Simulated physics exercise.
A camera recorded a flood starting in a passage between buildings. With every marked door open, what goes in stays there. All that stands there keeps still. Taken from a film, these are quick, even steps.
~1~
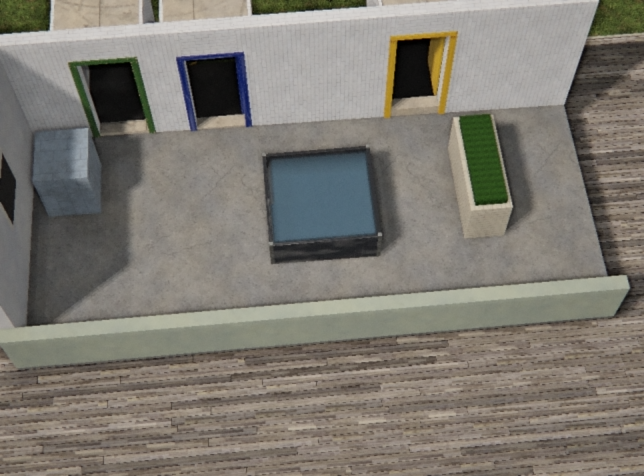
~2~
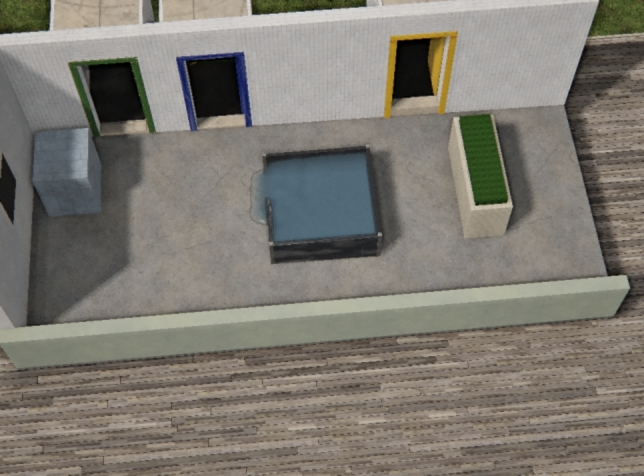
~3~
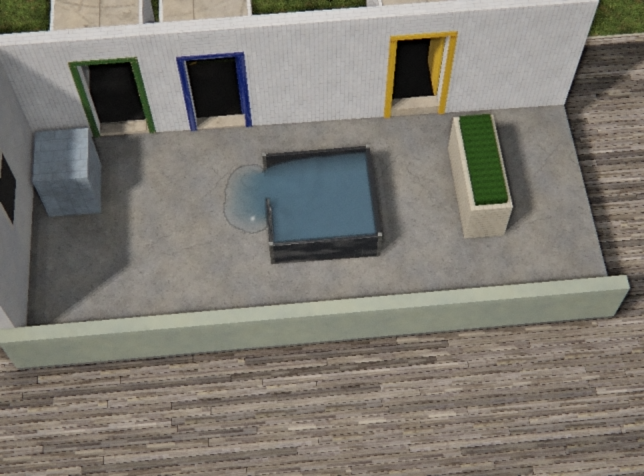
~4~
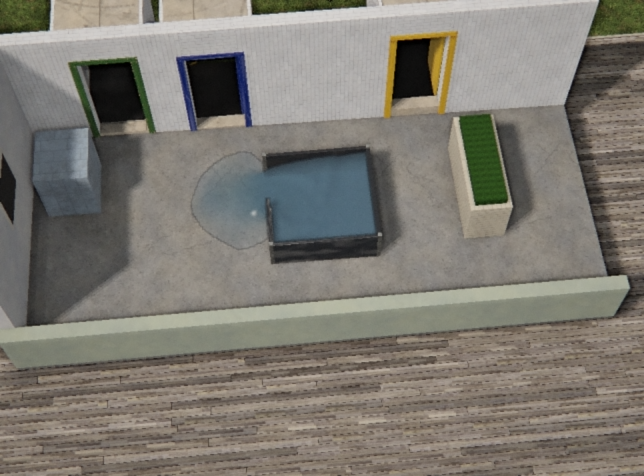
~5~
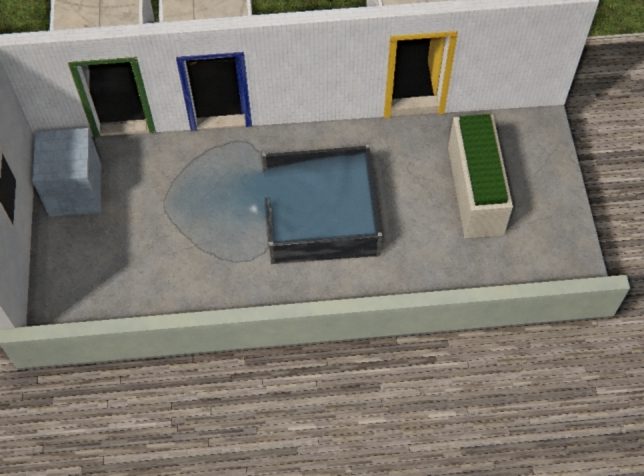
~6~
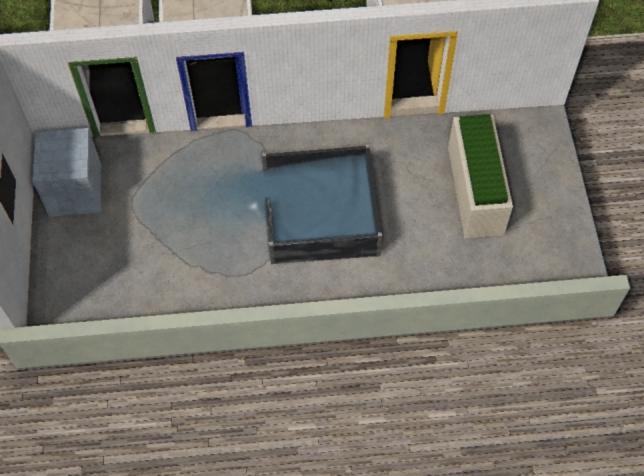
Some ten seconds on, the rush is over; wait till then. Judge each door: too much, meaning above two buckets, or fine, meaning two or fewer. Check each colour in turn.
Yellow door: Fine, green door: Too much, blue door: Too much.
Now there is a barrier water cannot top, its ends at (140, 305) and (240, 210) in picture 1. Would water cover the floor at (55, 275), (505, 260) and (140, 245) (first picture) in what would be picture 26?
Listed order: Swamped, spared, swamped.
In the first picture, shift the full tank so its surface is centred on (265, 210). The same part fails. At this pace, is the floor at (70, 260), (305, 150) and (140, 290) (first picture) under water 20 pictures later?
Soaked, bone-dry, soaked.
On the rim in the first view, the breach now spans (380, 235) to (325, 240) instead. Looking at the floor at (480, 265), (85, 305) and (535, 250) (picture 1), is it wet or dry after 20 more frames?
Submerged, submerged, submerged.
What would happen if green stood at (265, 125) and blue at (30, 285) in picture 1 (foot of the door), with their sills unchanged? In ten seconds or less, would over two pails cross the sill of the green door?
Note: Green lets in too little.
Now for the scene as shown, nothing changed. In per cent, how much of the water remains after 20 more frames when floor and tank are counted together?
I reckon around 96 in a hundred.
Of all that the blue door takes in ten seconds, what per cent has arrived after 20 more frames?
Near 40 per cent, give or take.
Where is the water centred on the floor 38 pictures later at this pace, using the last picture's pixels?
Point: (194, 228).
A moment on, water covers 25 % of the floor; the yellow door not reached, the green door wet at the sill, nothing in, the blue door wet at the sill, nothing in.
Next, water covers 35 % of the floor; the yellow door not reached, the green door under two buckets in, the blue door over two buckets in.
Then, water covers 40 % of the floor; the yellow door not reached, the green door over two buckets in, the blue door over two buckets in.
Later, water covers 50 % of the floor; the yellow door not reached, the green door over two buckets in, the blue door over two buckets in.
In the end, water covers 80 % of the floor; the yellow door wet at the sill, nothing in, the green door over two buckets in, the blue door far over two buckets in.
